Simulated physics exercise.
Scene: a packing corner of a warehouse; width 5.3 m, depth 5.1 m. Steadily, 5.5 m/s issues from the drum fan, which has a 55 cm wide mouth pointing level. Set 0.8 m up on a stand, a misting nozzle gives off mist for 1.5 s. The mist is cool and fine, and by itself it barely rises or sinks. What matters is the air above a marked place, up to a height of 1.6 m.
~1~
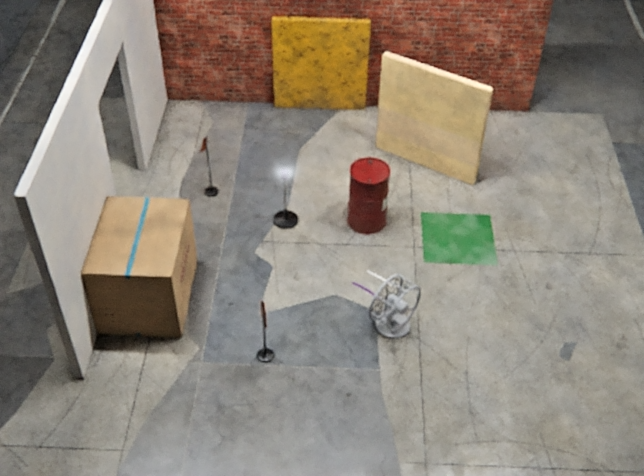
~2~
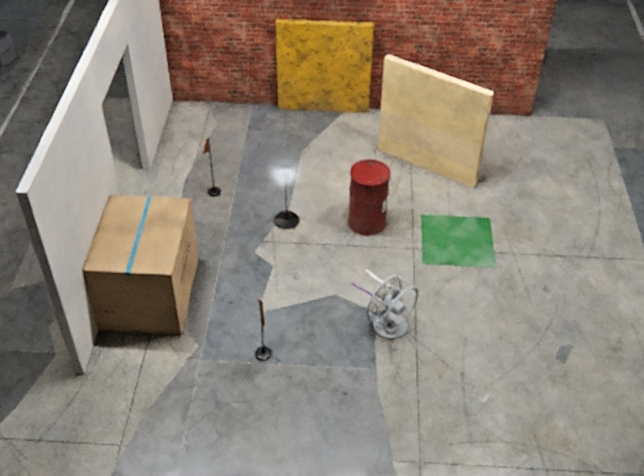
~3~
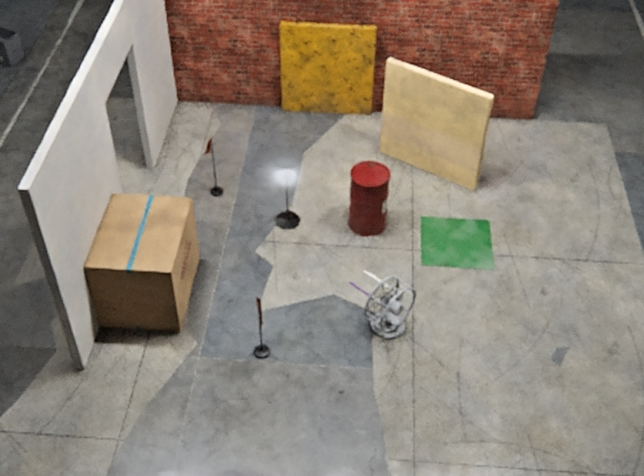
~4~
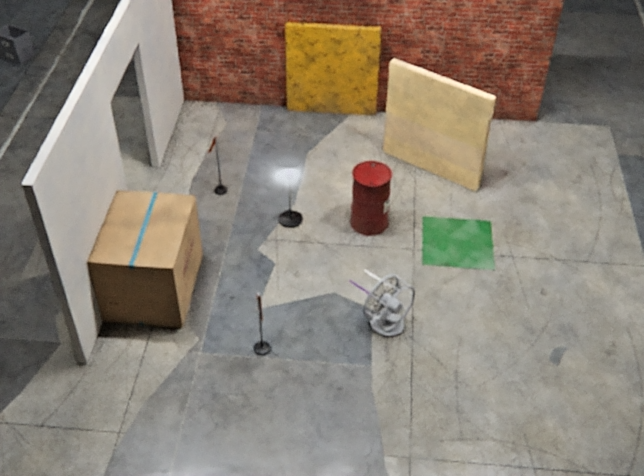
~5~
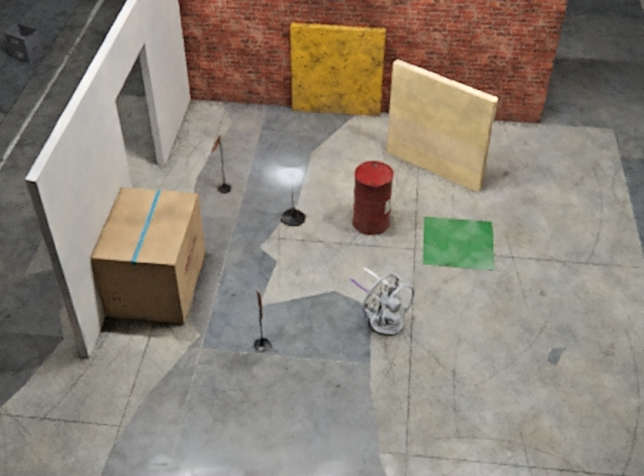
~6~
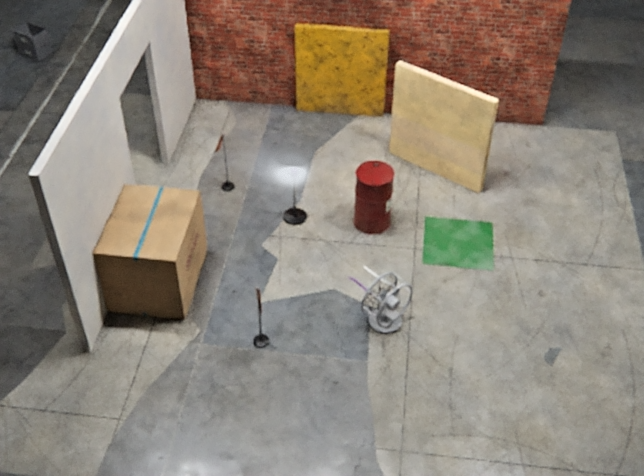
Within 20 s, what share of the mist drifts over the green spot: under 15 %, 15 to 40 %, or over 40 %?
Under 15 %.
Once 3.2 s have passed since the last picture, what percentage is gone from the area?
Roughly 25 percent.
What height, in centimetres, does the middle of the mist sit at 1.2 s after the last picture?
Roughly 60 cm up.
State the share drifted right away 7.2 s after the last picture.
70 per cent.
Then, 1.2 s after the last picture, 1 % is gone from the area; 0 % has passed over the green spot, and the middle of the rest is near (254, 151).
Then, 3.2 s after the last picture, 24 % is gone from the area; 0 % has passed over the green spot, and the middle of the rest is near (250, 58).
Then, 7.2 s after the last picture, 74 % is gone from the area; 0 % has passed over the green spot, and the middle of the rest is near (433, 28).
Then, 19.2 s after the last picture, 96 % is gone from the area; 0 % has passed over the green spot.
